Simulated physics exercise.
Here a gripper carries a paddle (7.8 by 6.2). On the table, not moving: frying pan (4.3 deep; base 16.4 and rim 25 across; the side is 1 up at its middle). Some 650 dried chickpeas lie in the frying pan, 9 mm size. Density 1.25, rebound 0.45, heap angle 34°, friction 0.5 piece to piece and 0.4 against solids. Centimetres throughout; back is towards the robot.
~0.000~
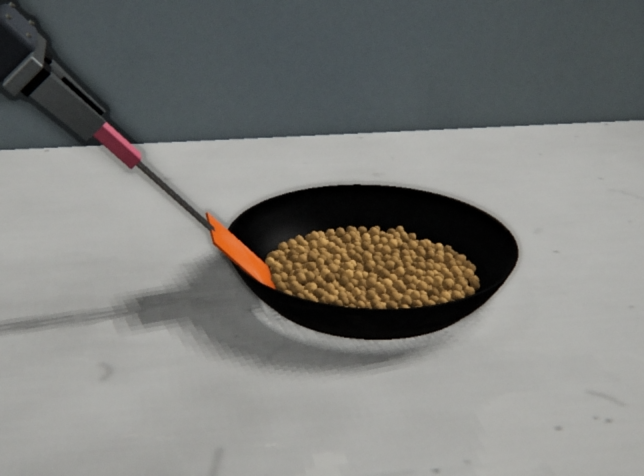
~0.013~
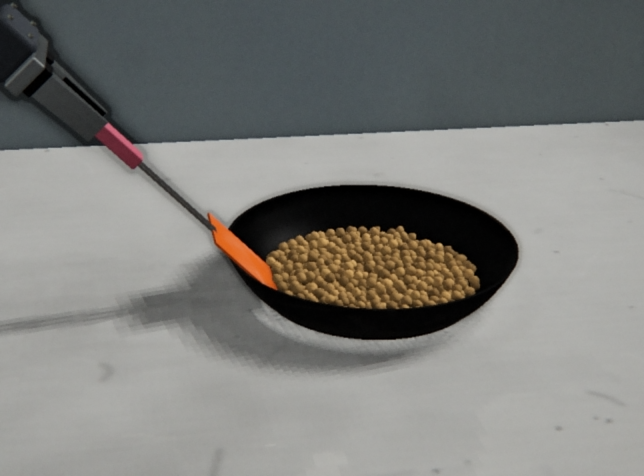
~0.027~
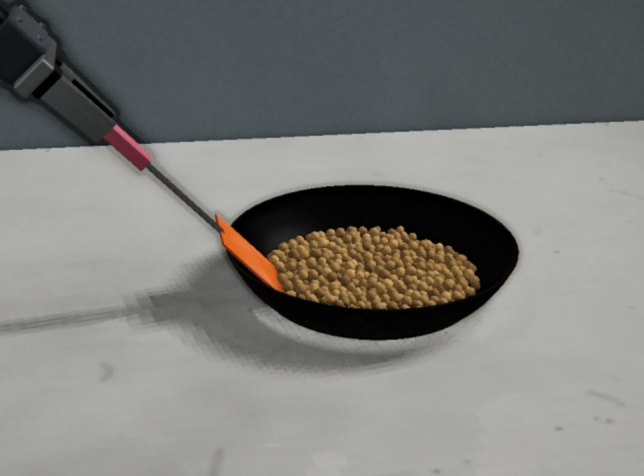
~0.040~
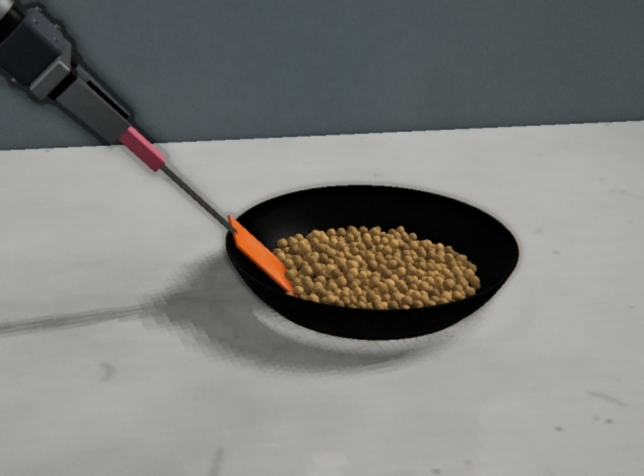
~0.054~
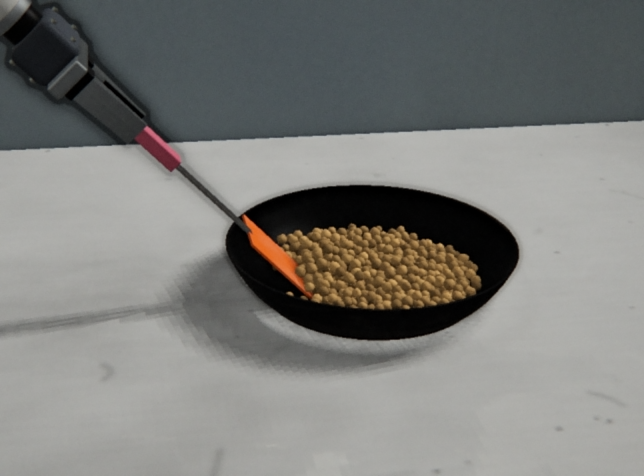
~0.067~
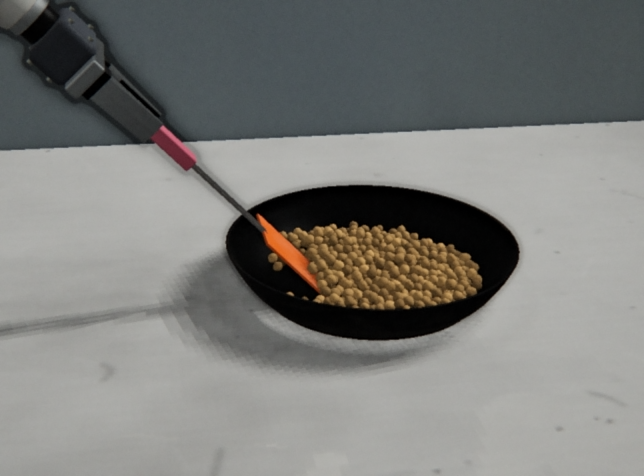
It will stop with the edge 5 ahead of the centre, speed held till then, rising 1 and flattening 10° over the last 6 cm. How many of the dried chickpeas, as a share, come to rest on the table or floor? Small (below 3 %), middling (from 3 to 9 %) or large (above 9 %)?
Share on the table or floor: Small (below 3 %).
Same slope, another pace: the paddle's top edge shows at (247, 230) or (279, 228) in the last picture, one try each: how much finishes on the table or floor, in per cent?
About 0 and 0 per cent.
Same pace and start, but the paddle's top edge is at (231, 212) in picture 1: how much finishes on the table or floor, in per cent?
Some 0 per cent.
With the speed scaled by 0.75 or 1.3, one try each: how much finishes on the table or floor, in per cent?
About 0 and 0 per cent.
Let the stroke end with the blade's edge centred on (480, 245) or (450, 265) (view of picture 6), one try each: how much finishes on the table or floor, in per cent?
About 25 and 0 per cent.
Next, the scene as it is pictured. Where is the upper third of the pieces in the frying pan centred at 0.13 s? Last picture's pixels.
Around (391, 258).
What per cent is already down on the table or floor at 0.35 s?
About 0 per cent.
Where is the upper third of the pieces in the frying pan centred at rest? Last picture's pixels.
Around (451, 256).
After 0.10 s, sloping 47°, highest piece 6 above the table; 647 in the frying pan.
After 0.13 s, sloping 43°, highest piece 6 above the table; 647 in the frying pan.
After 0.35 s, sloping 37°, highest piece 4 above the table; 647 in the frying pan.
After 1.40 s, sloping 37°, highest piece 4 above the table; 647 in the frying pan.
In the end, 647 in the frying pan. That is 0 % on the table or floor.
